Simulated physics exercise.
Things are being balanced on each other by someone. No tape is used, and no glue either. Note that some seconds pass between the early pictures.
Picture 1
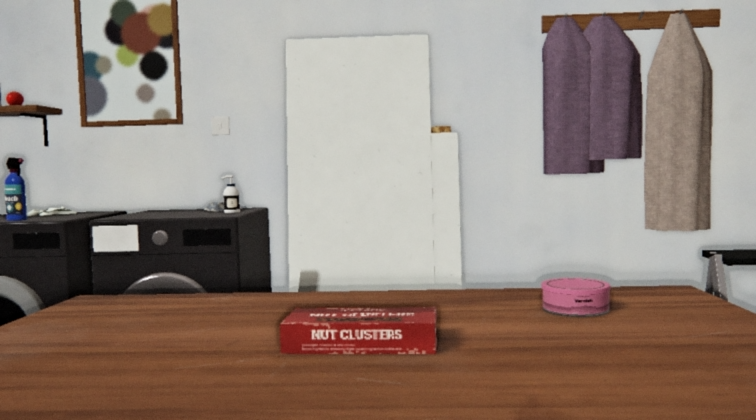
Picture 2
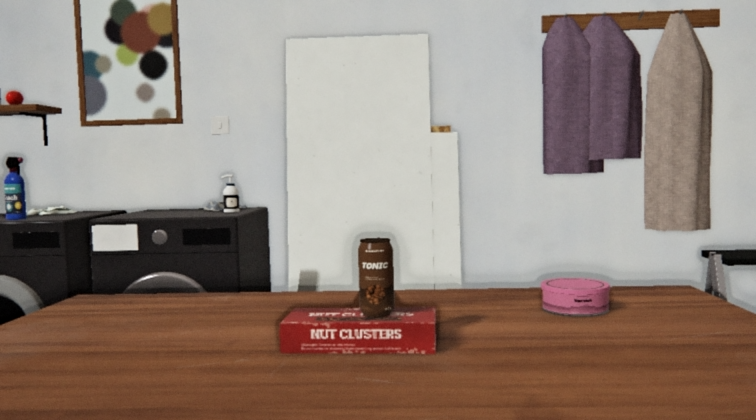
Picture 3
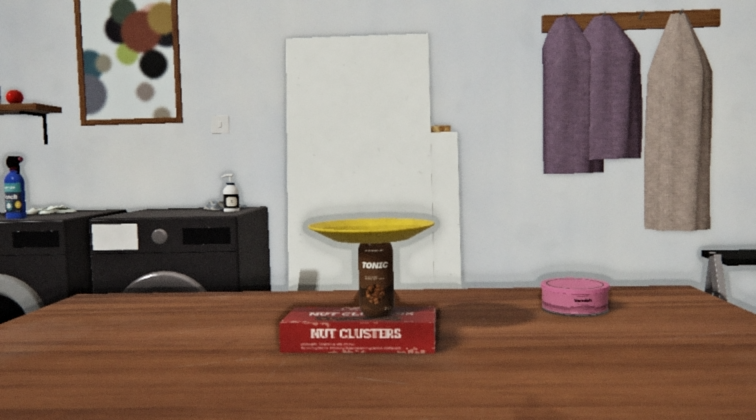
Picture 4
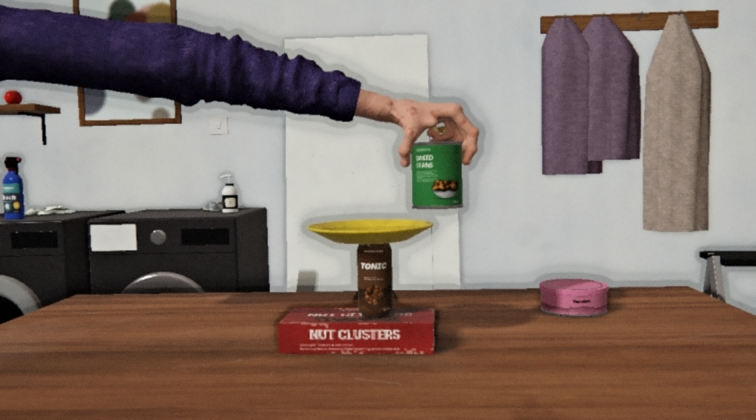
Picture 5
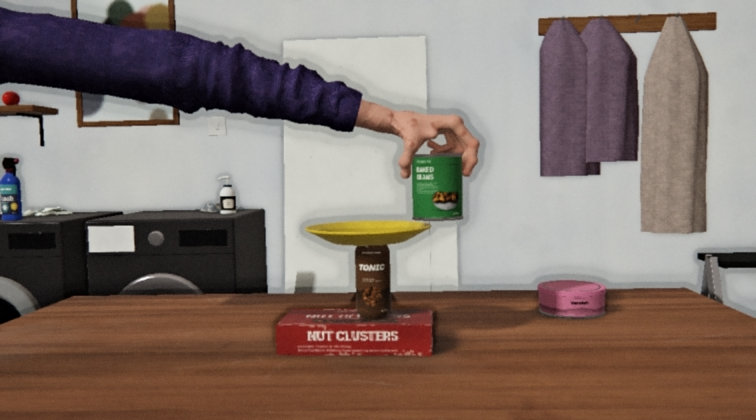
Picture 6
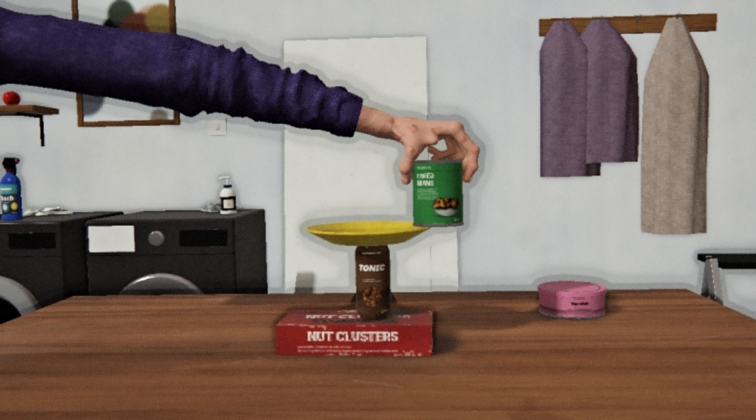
A purple-sleeved arm lowering a green can onto the right side of a yellow plate balanced on a can and red box.
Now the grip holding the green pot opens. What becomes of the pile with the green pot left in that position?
The pile topples over.
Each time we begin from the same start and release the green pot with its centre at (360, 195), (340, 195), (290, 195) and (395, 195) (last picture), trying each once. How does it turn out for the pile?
Try 1: Stable. Try 2: Stable. Try 3: Falls over. Try 4: Stable.
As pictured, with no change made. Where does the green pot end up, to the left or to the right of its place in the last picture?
Result: Further right.
Then, 0.40 s later than the last frame, green pot now fallen.
Then, 0.60 s later than the last frame, nothing new.
When it is over, fallen, green pot; the other 4 as before. End places, in pixels of the last picture, green pot near (475, 324). The pile comes apart.
